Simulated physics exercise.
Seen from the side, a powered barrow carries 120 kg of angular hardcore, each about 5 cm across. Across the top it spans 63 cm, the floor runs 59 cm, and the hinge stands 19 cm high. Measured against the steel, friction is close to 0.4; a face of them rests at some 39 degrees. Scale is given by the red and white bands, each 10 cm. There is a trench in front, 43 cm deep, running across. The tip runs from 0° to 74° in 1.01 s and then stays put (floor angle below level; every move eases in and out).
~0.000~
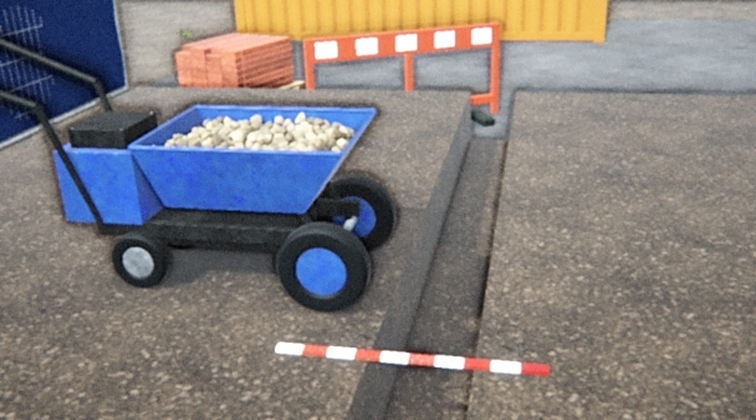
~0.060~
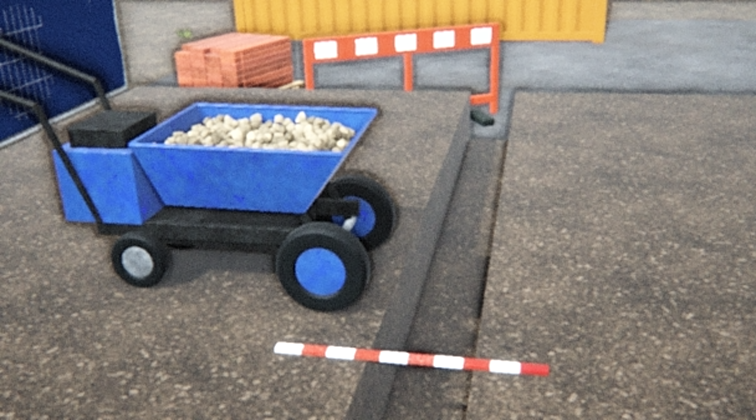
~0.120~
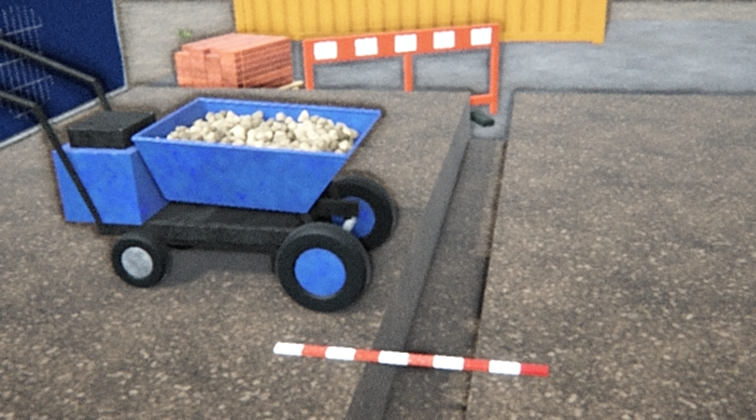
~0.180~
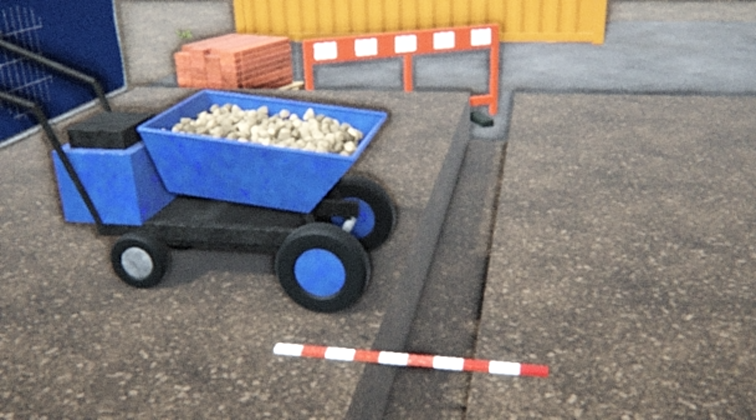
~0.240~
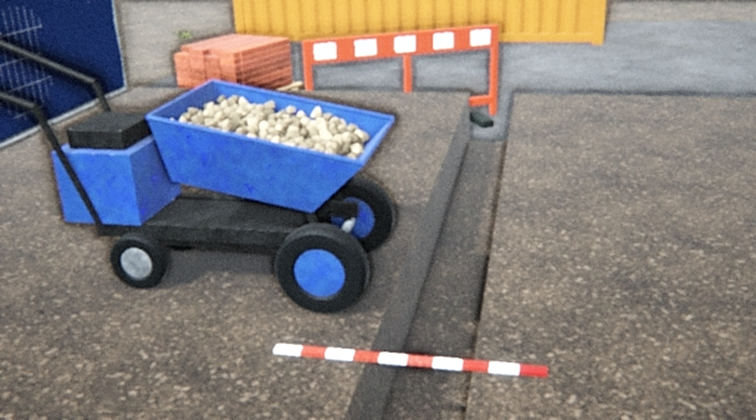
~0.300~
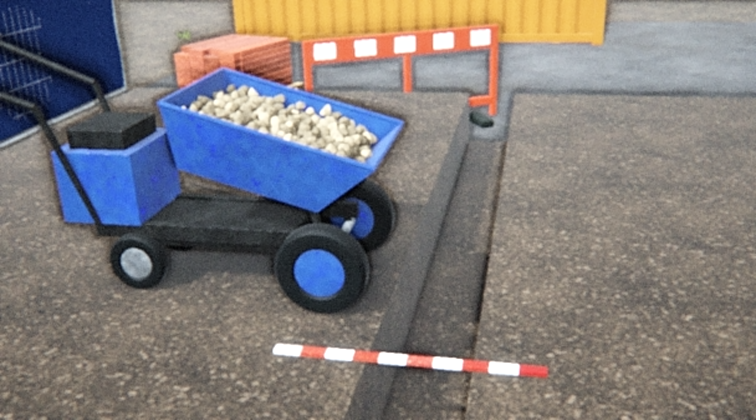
A blue tray full of pale stones tilts steadily forward on a small wheeled barrow.
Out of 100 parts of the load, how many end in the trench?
Some 49 out of 100.
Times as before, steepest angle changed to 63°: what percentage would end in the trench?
The trench would hold about 20% of it.
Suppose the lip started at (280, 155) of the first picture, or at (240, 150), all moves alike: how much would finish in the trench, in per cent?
First place: Near 90%; second place: Near 85%.
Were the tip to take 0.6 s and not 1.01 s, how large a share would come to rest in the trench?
It would be near 30 percent.
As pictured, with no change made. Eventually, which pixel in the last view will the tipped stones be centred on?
The stones end up centred near (480, 286).
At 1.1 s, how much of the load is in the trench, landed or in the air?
Something like 10 in a hundred.
After 0.8 s the floor is at 63°; 100 % in the tray; the foremost stones are at (448, 225).
After 1.1 s the floor is at 74°; 66 % in the tray, 8 % in the trench, 26 % past the trench; the foremost stones are at (554, 290).
After 1.5 s the floor is at 74°; 30 % in the tray, 19 % in the trench, 51 % past the trench; the foremost stones are at (697, 309).
After 3.4 s the floor is at 74°; 2 % in the tray, 49 % in the trench, 48 % past the trench; the foremost stones are past the picture's edge.
